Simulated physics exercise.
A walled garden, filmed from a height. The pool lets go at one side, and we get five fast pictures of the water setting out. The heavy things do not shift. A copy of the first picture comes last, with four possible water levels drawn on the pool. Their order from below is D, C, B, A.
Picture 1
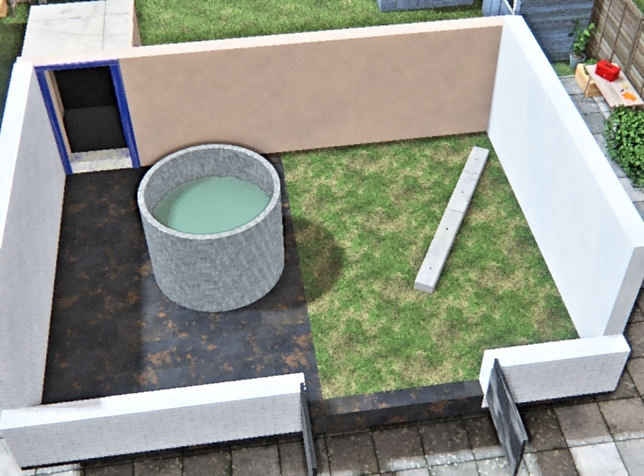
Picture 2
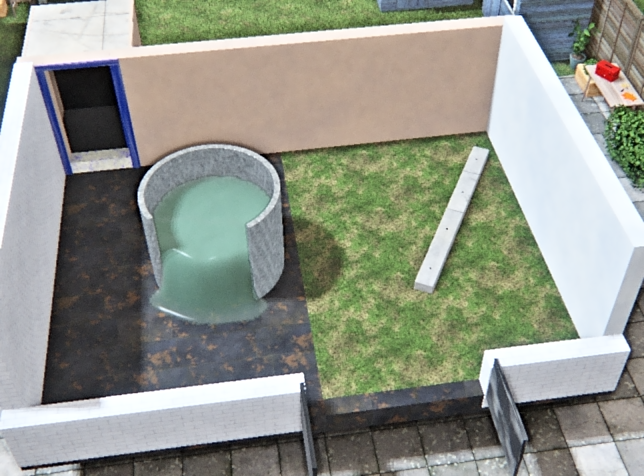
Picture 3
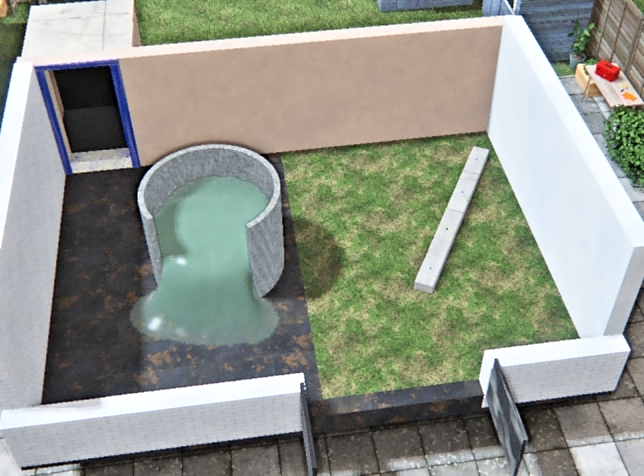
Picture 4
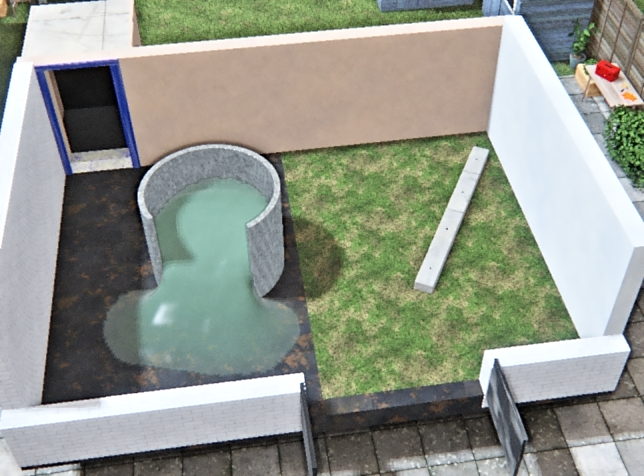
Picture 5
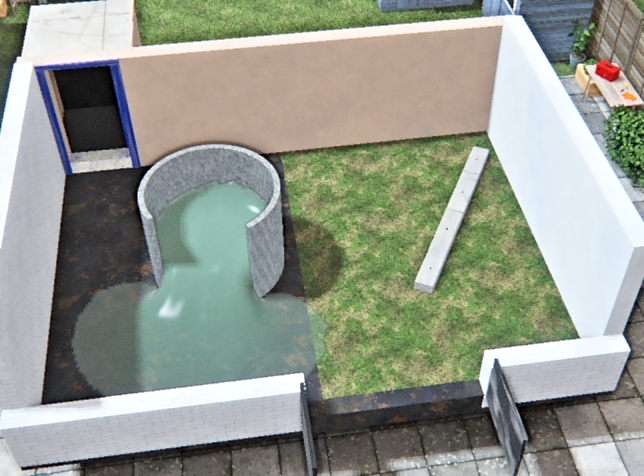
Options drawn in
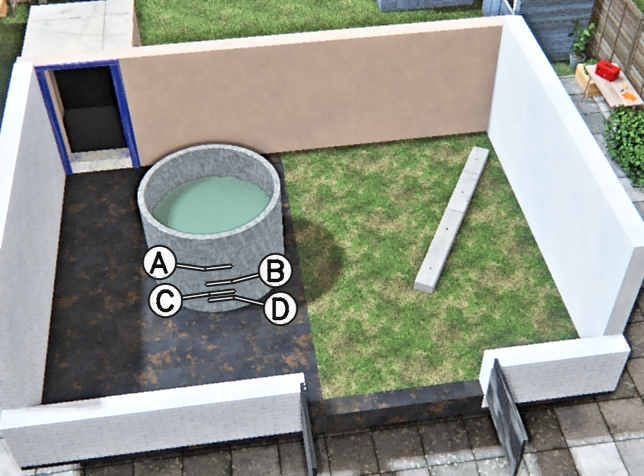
Green water pours through an opening in the round stone pool and spreads across dark paving.
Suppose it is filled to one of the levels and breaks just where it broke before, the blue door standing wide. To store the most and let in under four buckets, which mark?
I would pick level A.
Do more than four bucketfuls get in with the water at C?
No, not at all.
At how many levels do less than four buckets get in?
All four.
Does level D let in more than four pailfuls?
No.
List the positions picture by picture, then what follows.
The first frame shows water in the pool at rest, its middle at (213, 216); foot of the blue doorway at (103, 170); open gate at (395, 359).
The second frame shows front seen at (263, 302), 1 % of the ground wet.
The third frame shows front seen at (136, 314), 4 % of the ground wet.
The fourth frame shows front seen at (287, 340), 8 % of the ground wet.
The fifth frame shows front seen at (86, 361), 16 % of the ground wet.
On the marked copy, A at (217, 267); B at (219, 282); C at (221, 292); D at (222, 298); from the bottom up D, C, B, A.
With A, a bucket or two gets in.
With B, nothing gets over.
With C, nothing gets over.
With D, nothing gets over.
